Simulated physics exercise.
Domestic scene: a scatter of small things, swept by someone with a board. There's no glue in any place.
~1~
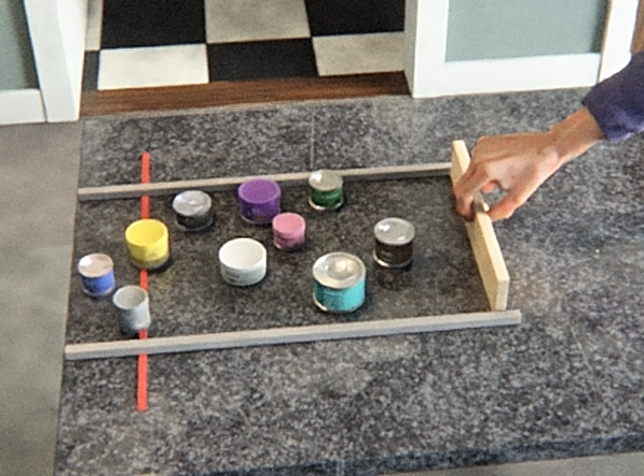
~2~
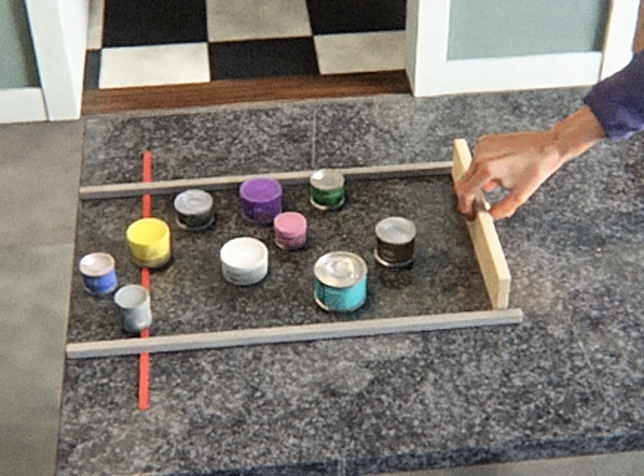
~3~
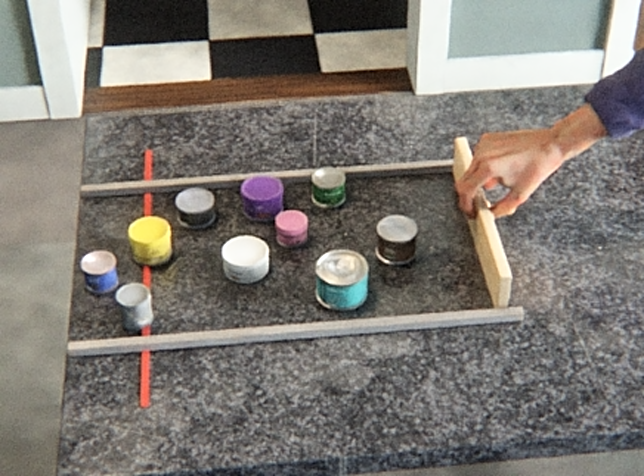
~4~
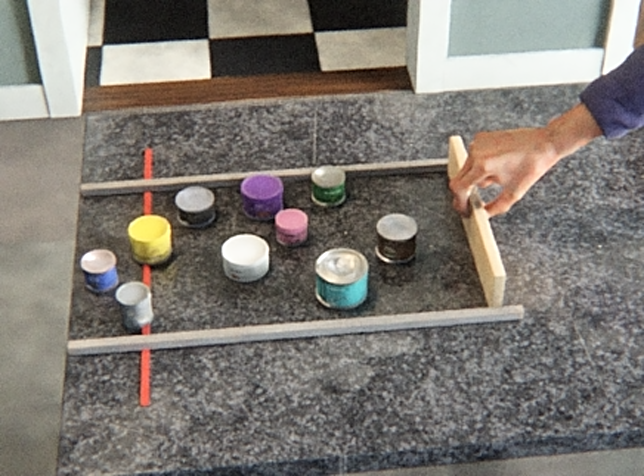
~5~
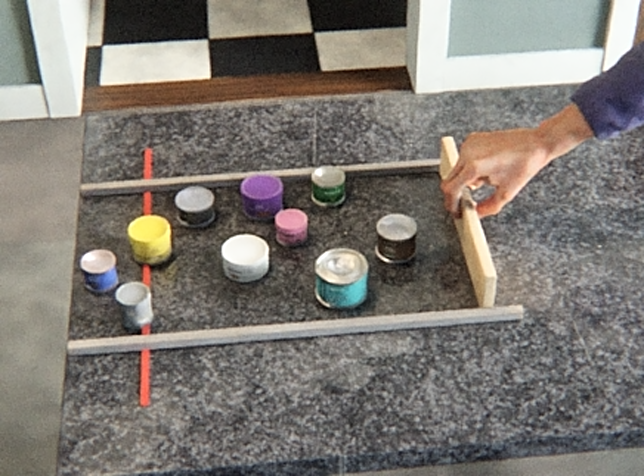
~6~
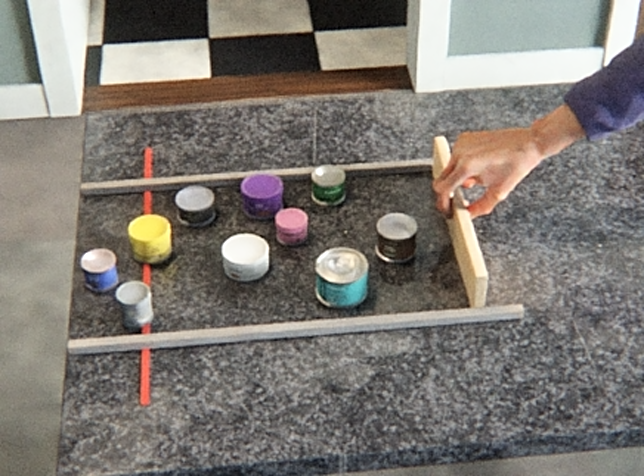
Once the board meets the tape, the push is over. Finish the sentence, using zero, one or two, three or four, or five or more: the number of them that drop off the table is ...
The number that drop off the table is one or two.
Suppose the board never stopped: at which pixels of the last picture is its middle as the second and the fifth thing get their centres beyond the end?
The first one at (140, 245), the next at (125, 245).
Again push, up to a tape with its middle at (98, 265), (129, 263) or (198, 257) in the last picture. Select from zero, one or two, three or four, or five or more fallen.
In turn: At least five, three or four, no fall at all.
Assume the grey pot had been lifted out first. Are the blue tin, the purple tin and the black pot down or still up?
Blue tin - gone; purple tin - safe; black pot - safe.
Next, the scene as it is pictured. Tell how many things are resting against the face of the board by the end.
I count 5 of them.
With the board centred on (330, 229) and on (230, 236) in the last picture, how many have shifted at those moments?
By then 3, and 7.
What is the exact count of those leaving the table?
Taken together, the number is 1.
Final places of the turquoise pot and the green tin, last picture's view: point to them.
In the last picture they sit at about (119, 297) and about (130, 193).
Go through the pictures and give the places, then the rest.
Blue tin (97, 275); grey pot (132, 310); yellow pot (148, 245); board (477, 223); tape (144, 266), in the first picture.
Grey pot (134, 309); turquoise pot (340, 282), in the second picture.
Yellow pot (151, 242); board (480, 220), in the third picture.
Blue tin (100, 271); green tin (328, 186), in the fourth picture.
Grey pot (135, 306); brown tin (396, 239), in the fifth picture.
Blue tin (100, 271); grey pot (135, 305); yellow pot (151, 240); board (458, 219); tape (147, 261), in the sixth picture.
Soon after, none off yet; blue tin at rest near (100, 271); grey pot at rest near (135, 305); yellow pot at rest near (151, 240).
At rest, the number that fall off is one or two; fallen, blue tin.
